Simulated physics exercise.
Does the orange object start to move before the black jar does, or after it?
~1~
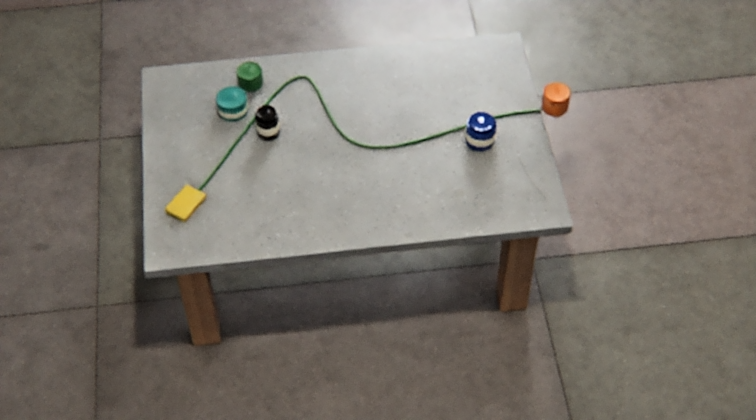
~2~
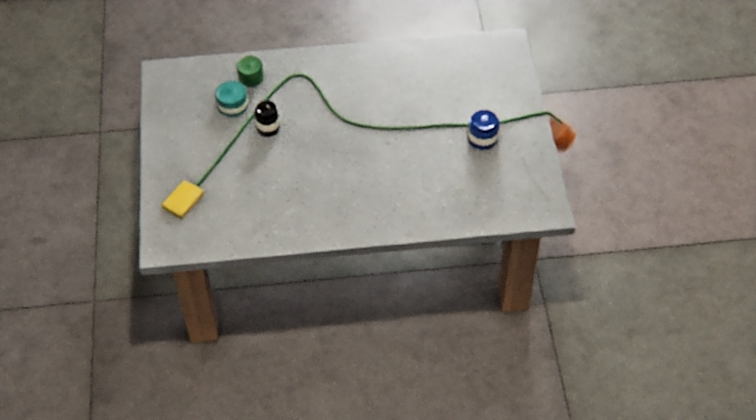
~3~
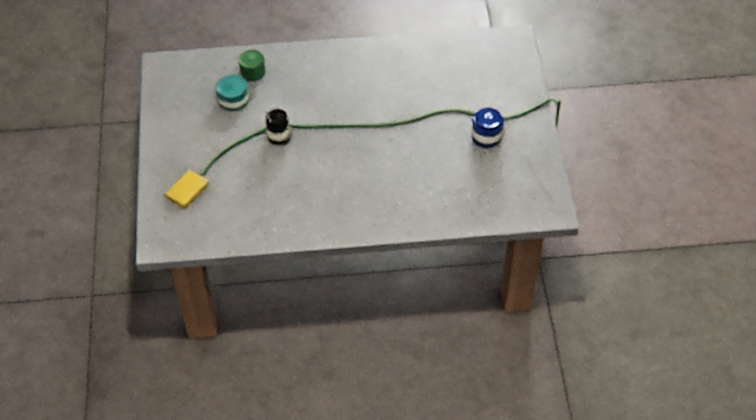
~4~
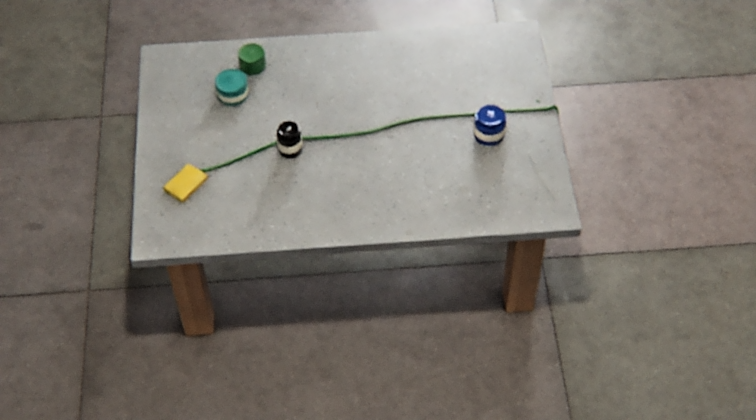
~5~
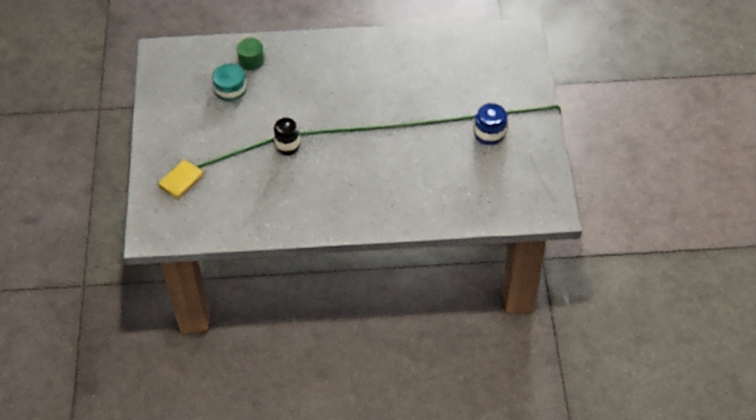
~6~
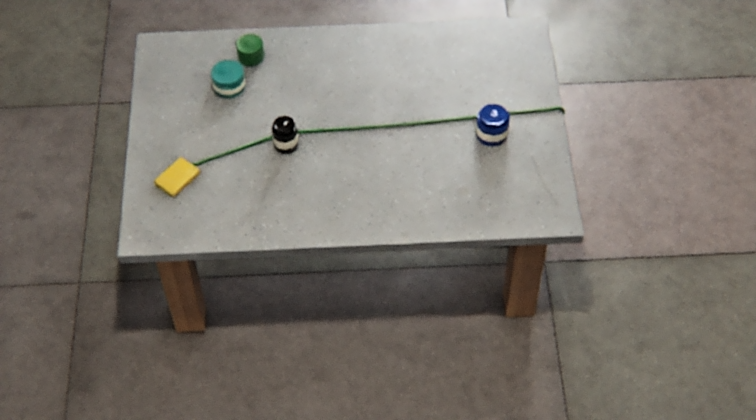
The orange object starts to move before the black jar. It is already dropping at the table's right side while the jar is still in its place.
